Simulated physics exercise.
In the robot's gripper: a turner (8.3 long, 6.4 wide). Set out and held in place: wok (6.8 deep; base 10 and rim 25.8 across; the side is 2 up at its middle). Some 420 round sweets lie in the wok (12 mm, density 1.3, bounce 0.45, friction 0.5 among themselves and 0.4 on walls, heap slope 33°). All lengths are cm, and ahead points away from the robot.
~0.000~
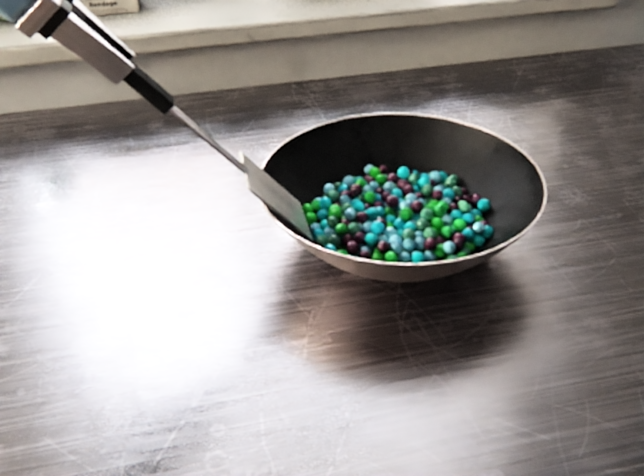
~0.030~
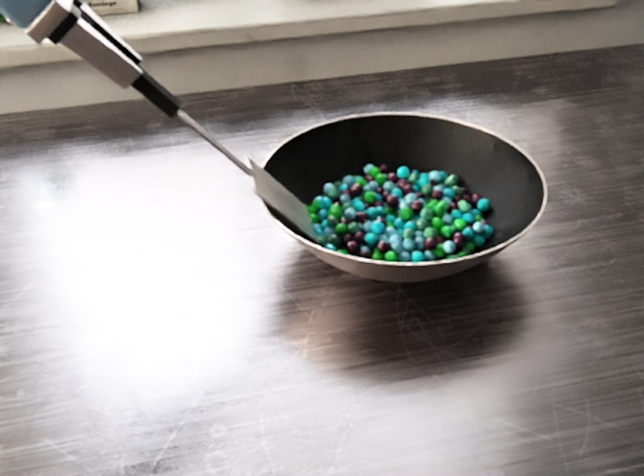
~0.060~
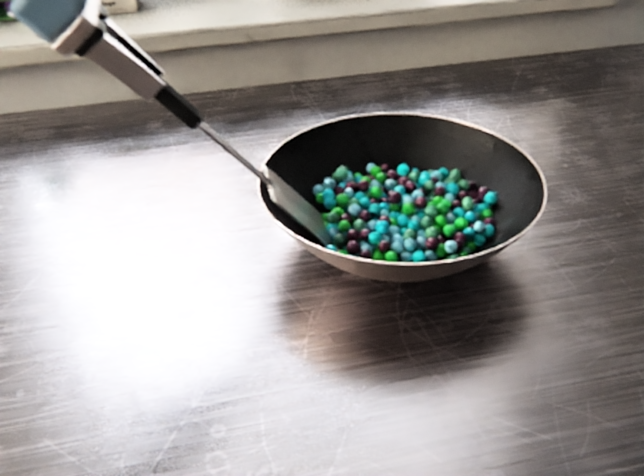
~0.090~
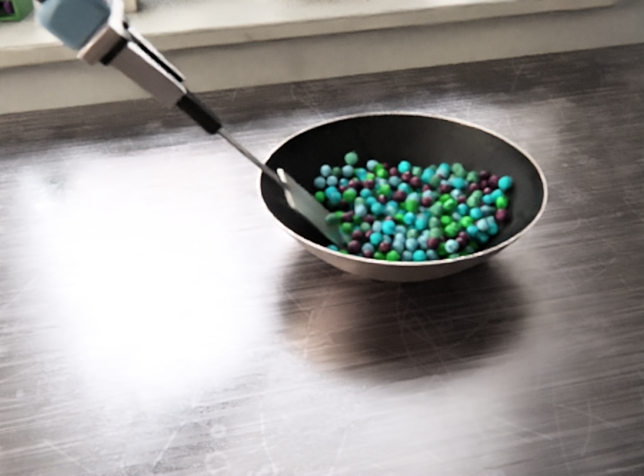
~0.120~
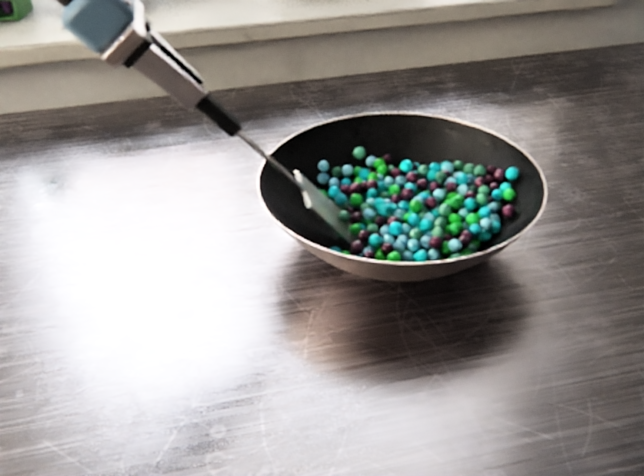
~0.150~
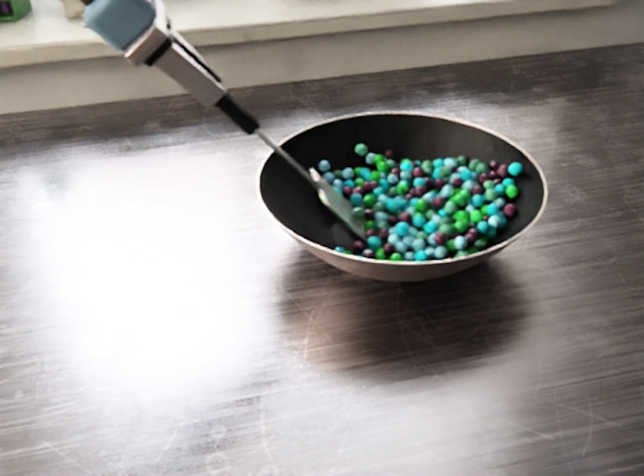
In the video, a robot gripper holds a turner in a dark wok of small blue, green and purple round sweets on a scratched metal surface, then steadily pushes it rightward, shifting the heap toward the wok's right side.
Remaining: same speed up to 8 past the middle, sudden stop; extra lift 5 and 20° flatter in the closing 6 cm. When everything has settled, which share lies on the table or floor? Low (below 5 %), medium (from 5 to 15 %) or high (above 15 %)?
Share on the table or floor: Medium (from 5 to 15 %).
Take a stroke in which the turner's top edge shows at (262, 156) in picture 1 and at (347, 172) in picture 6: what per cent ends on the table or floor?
About 15 per cent.
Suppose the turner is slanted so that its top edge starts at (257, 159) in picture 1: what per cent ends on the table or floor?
About 15 per cent.
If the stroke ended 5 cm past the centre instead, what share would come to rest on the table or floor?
In that case some 0 per cent.
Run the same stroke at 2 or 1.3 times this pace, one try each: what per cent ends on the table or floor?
About 30 and 15 per cent.
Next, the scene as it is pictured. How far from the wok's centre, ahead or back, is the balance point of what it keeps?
Roughly 3.5 cm ahead.
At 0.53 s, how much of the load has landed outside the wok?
Some 6 per cent.
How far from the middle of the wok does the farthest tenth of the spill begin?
Some 30 cm.
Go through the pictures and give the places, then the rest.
The first frame shows turner top edge at (244, 169), sloping 51°; upper third of the load around (399, 211), from x 310 to 485, top at y 170; 417 in the wok.
The second frame shows turner top edge at (250, 173), sloping 51°; upper third of the load around (400, 211), from x 310 to 485, top at y 170.
The third frame shows turner top edge at (268, 182), sloping 51°; upper third of the load around (406, 205), from x 320 to 490, top at y 170.
The fourth frame shows turner top edge at (285, 187), sloping 51°; upper third of the load around (414, 201), from x 320 to 505, top at y 160.
The fifth frame shows turner top edge at (302, 188), sloping 51°; upper third of the load around (434, 199), from x 320 to 515, top at y 155.
The sixth frame shows turner top edge at (319, 186), sloping 51°; upper third of the load around (448, 194), from x 325 to 515, top at y 150; 417 in the wok.
By 0.22 s, sloping 51°, highest piece 7 above the table; 417 in the wok.
By 0.30 s, sloping 41°, highest piece 8 above the table; 417 in the wok.
By 0.53 s, sloping 31°, highest piece 8 above the table; 376 in the wok, 29 on the table or floor, 12 on the blade or in flight.
By 1.58 s, sloping 31°, highest piece 7 above the table; 375 in the wok, 42 on the table or floor.
Final count, 375 in the wok, 42 on the table or floor. That is 10 % on the table or floor.
